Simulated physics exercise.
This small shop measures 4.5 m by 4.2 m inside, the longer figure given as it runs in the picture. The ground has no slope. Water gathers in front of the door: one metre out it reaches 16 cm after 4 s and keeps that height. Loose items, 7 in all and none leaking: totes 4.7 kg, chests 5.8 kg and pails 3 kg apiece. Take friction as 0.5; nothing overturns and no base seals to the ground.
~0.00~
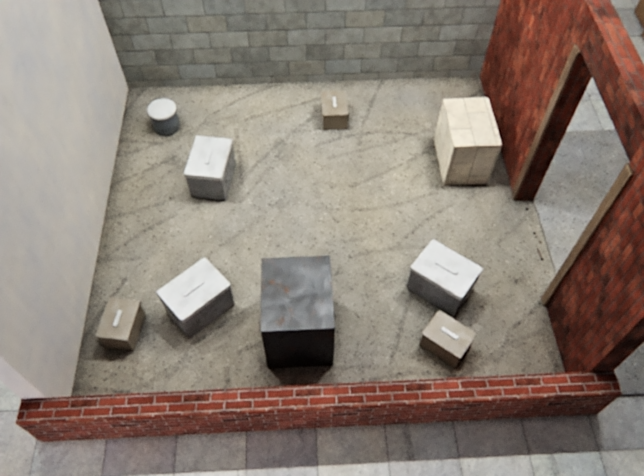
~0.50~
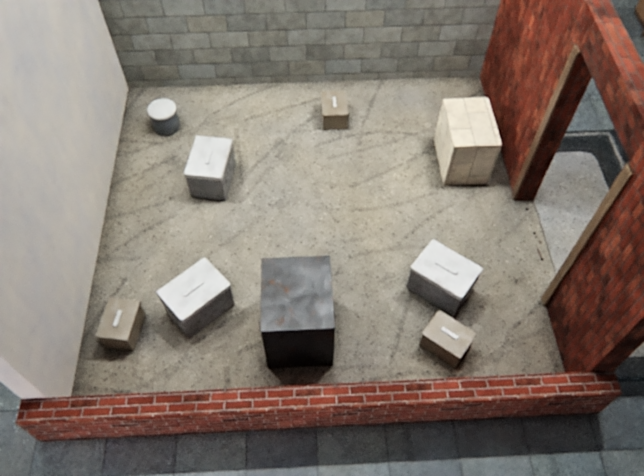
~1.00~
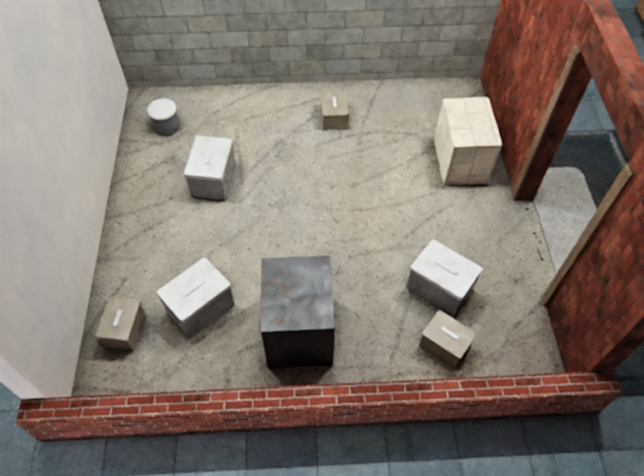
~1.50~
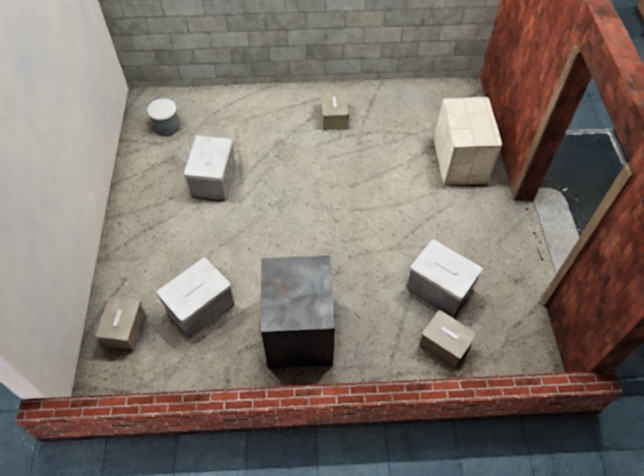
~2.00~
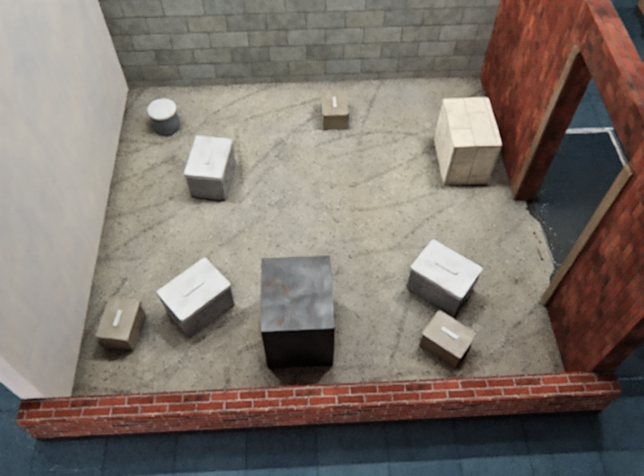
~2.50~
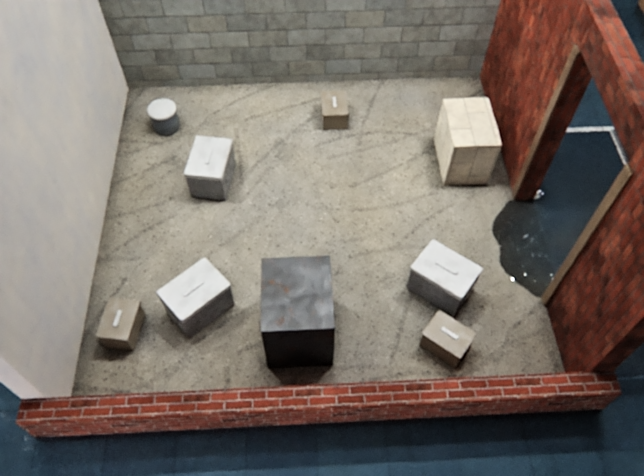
Dark water spreads outside the brick doorway and creeps just inside while the boxes stay still.
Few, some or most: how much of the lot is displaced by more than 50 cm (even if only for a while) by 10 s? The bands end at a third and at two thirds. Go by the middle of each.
That comes to between one and two thirds.
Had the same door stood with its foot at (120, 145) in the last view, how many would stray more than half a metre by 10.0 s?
In that case 3 of them.
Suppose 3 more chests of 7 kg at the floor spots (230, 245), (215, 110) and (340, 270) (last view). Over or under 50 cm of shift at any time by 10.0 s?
In that order: Over, less, past it.
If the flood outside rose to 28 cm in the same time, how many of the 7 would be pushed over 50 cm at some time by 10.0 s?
In that case 5 of them.
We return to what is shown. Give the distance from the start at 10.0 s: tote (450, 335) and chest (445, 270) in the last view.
In turn: 80 cm, 100 cm.
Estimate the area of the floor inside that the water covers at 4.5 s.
Some 4.5 m2.
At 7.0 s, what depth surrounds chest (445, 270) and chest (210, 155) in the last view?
About 7 and 2 cm.
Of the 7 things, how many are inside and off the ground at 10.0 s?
At that moment 6.
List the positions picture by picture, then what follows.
A tote at (118, 319), on the bottom; a chest at (194, 288) rests on the ground; 0.0 m2 under water; 0 of 7 have shifted, in the first frame.
A tote at (118, 319) rests on the ground; a chest at (194, 288) rests on the ground; 0.0 m2 under water; 0 of 7 have shifted, in the second frame.
A tote at (118, 319) rests on the ground; a chest at (194, 288) rests on the ground; water covers 0.0 m2; 0 of 7 have shifted, in the third frame.
A tote at (118, 319), on the bottom; a chest at (194, 288), on the bottom; water covers 0.0 m2; 0 of 7 have shifted, in the fourth frame.
A tote at (118, 319) rests on the ground; a chest at (194, 288) rests on the ground; water covers 0.0 m2; 0 of 7 have shifted, in the fifth frame.
A tote at (118, 319) rests on the ground; a chest at (194, 288), on the bottom; water covers 0.2 m2; 0 of 7 have shifted, in the sixth frame.
After 3.5 s 0 of 7 are over 50 cm from their spots; 0 afloat.
After 4.5 s 0 of 7 are over 50 cm from their spots; 0 afloat.
After 7.0 s 1 of 7 are over 50 cm from their spots; 2 afloat.
After 10.0 s 3 of 7 are over 50 cm from their spots, and 3 have been at some point; 6 afloat.
